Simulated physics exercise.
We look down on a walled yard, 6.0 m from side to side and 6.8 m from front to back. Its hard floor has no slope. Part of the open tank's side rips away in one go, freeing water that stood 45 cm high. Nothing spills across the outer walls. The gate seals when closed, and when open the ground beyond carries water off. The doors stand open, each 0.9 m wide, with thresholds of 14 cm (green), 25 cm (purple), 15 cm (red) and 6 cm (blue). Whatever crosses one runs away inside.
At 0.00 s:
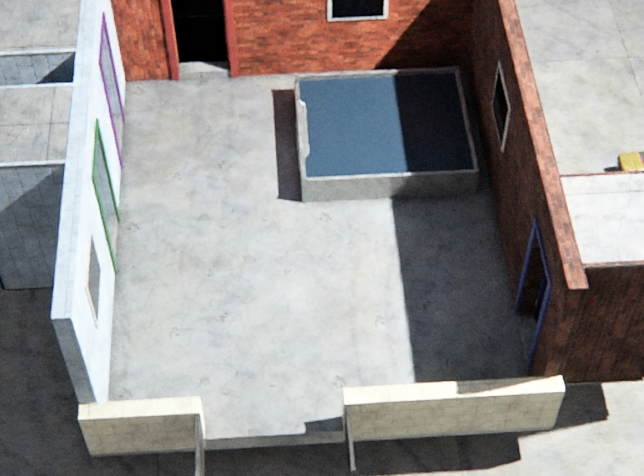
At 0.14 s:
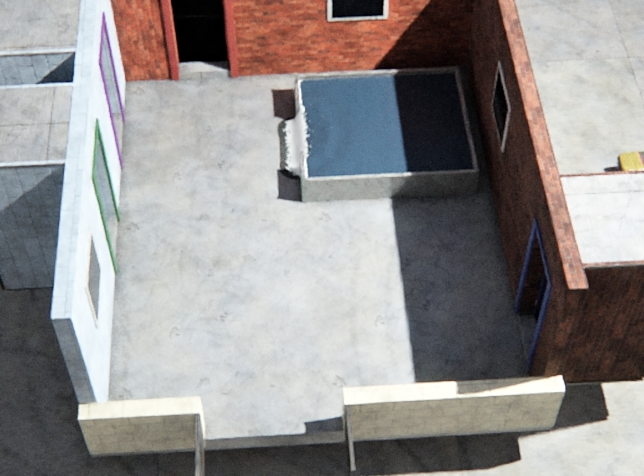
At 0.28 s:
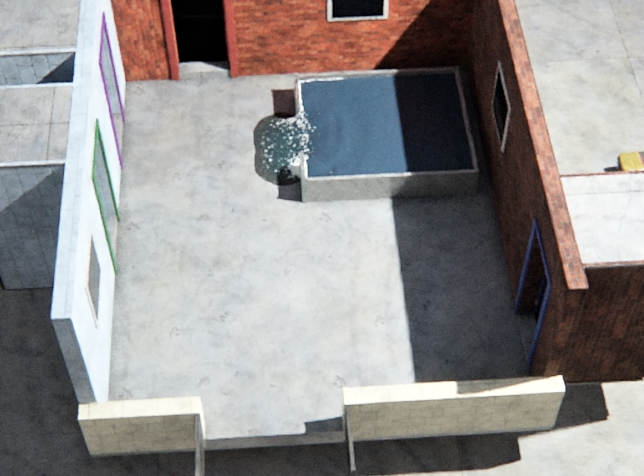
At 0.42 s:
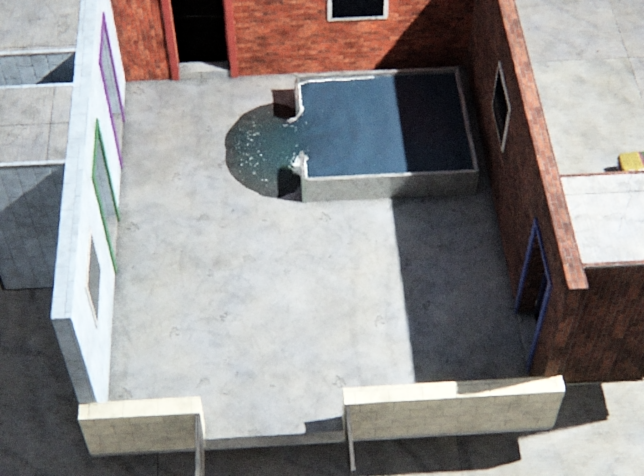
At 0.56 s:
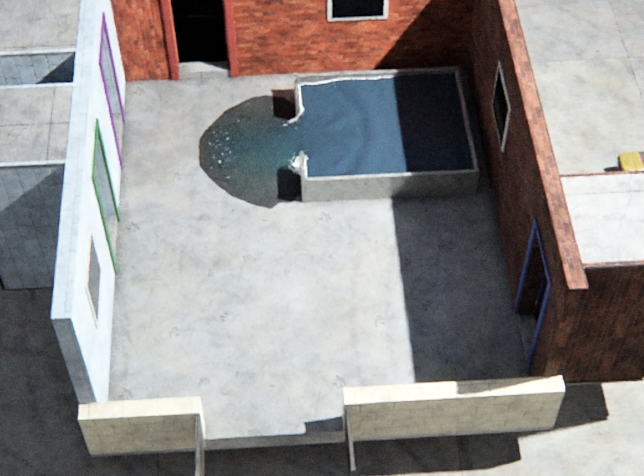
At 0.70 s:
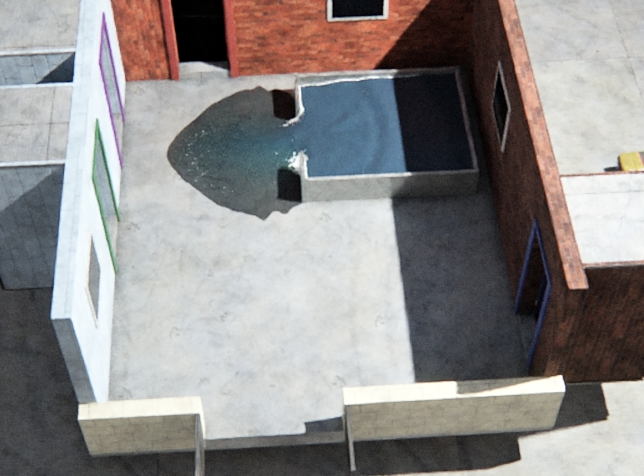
A walled yard with a pale, hard floor is seen from high above, between a white wall on the left and red-brick walls behind and on the right. An open tank of dark blue water stands near the back, partly in shadow. Water bursts through its left side, splashes white onto the floor and spreads leftward in a widening, rounded dark sheet, while the camera stays still.
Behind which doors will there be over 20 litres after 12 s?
Within that time: At the green door it stays under the limit; at the purple door it stays under the limit; at the red door it keeps below the limit; at the blue door it does not reach the limit.
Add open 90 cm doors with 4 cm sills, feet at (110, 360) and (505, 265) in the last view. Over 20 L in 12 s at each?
In that order: Above, below.
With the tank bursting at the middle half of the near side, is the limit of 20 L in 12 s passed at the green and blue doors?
Against that limit: Green below, blue past it.
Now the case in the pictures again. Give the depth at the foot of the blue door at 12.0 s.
Some 8.5 cm.
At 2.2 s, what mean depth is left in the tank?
Roughly 31 cm on average.
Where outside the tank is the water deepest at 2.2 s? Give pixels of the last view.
Near (126, 94).
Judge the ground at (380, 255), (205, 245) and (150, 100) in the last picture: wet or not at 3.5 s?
In that order: Still dry, wet, wet.
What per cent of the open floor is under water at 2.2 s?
About 30 per cent.
After 1.4 s water covers 20 % of the floor and is deepest (24 cm) near (286, 148); green door not reached, purple door 20 cm at the sill, 0 L in, red door 1 cm at the sill, 0 L in, blue door not reached.
After 2.2 s water covers 30 % of the floor and is deepest (31 cm) near (126, 94); green door 14 cm at the sill, 0 L in, purple door 21 cm at the sill, 0 L in, red door 9 cm at the sill, 0 L in, blue door not reached.
After 3.5 s water covers 35 % of the floor and is deepest (24 cm) near (122, 164); green door 14 cm at the sill, 0 L in, purple door 22 cm at the sill, 0 L in, red door 15 cm at the sill, 1 L in, blue door not reached.
After 7.0 s water covers 65 % of the floor and is deepest (16 cm) near (133, 164); green door 10 cm at the sill, 1 L in, purple door 15 cm at the sill, 0 L in, red door 11 cm at the sill, 3 L in, blue door not reached.
After 12.0 s water covers 90 % of the floor and is deepest (12 cm) near (458, 78); green door 7 cm at the sill, 1 L in, purple door 8 cm at the sill, 0 L in, red door 5 cm at the sill, 4 L in, blue door 8 cm at the sill, 2 L in.
